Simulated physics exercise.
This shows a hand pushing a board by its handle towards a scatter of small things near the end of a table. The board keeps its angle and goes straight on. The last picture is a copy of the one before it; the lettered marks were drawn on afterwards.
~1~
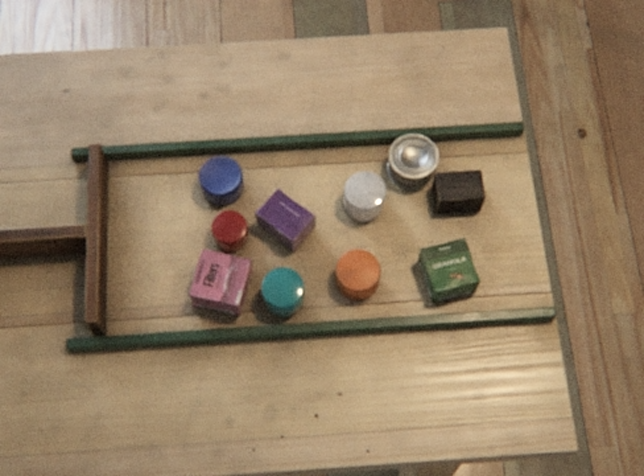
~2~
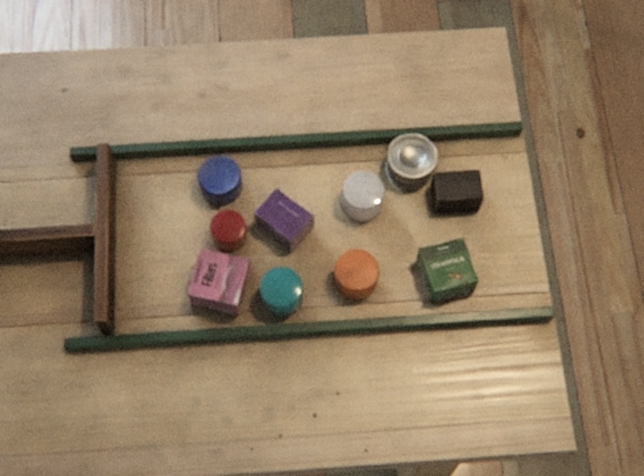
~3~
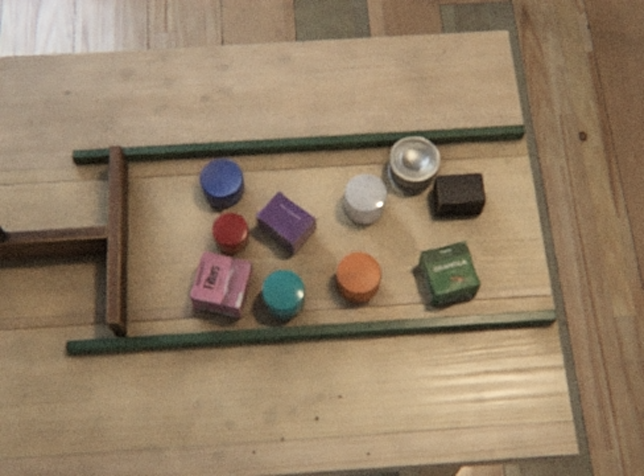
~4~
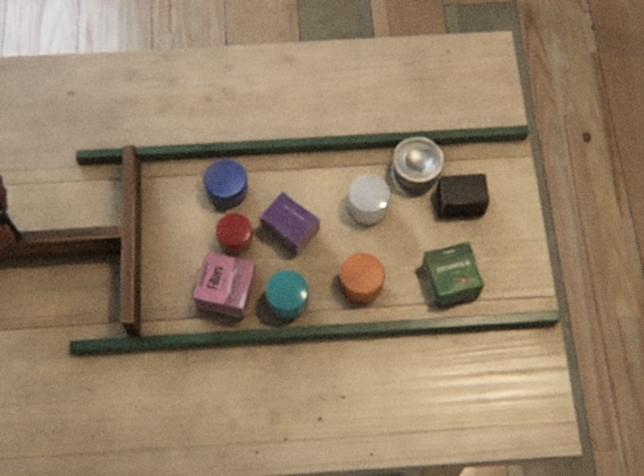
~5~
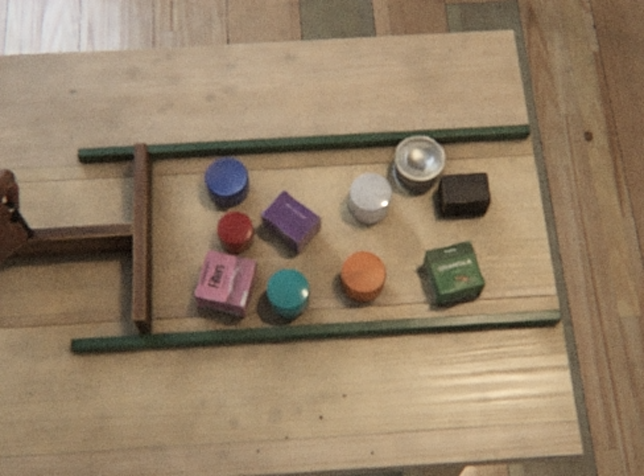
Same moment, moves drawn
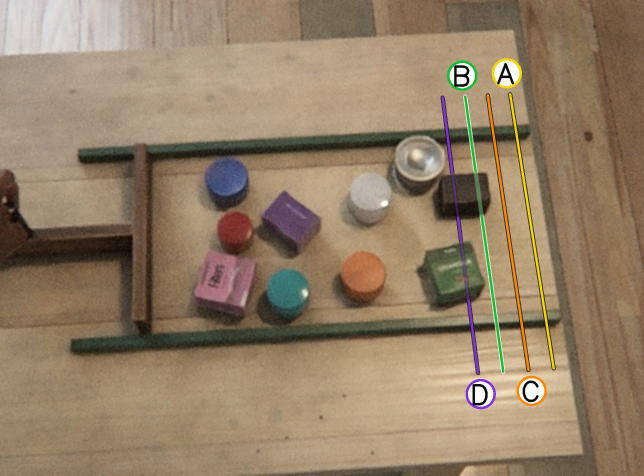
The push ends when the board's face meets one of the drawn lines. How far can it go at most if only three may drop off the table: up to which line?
It should halt at D.
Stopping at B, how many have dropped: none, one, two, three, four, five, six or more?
By then, five.
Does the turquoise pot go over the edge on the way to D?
No.
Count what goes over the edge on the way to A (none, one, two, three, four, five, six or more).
Six or more.
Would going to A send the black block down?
Yes.
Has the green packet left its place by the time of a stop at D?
Yes.
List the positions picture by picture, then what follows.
In the first picture, green packet (448, 270); black block (459, 192); red pot (230, 232).
In the second picture, board (101, 228); turquoise pot (282, 292).
In the third picture, board (113, 231); purple packet (287, 223).
In the fourth picture, board (128, 230); pink box (226, 285).
In the fifth picture, board (139, 228); white pot (370, 198); green packet (454, 272); black block (465, 194).
On the marked copy, A at (531, 223); B at (483, 226); C at (507, 225); D at (459, 227).
With D. Early on, board (255, 221); turquoise pot (338, 292); blue jar (282, 180).
Further on, board (370, 215); black block (502, 196); green packet (497, 268).
At the end, board (459, 210); green packet over the edge; black block over the edge; two fallen.
As for the rest, A drops ten; B drops five; C drops six.
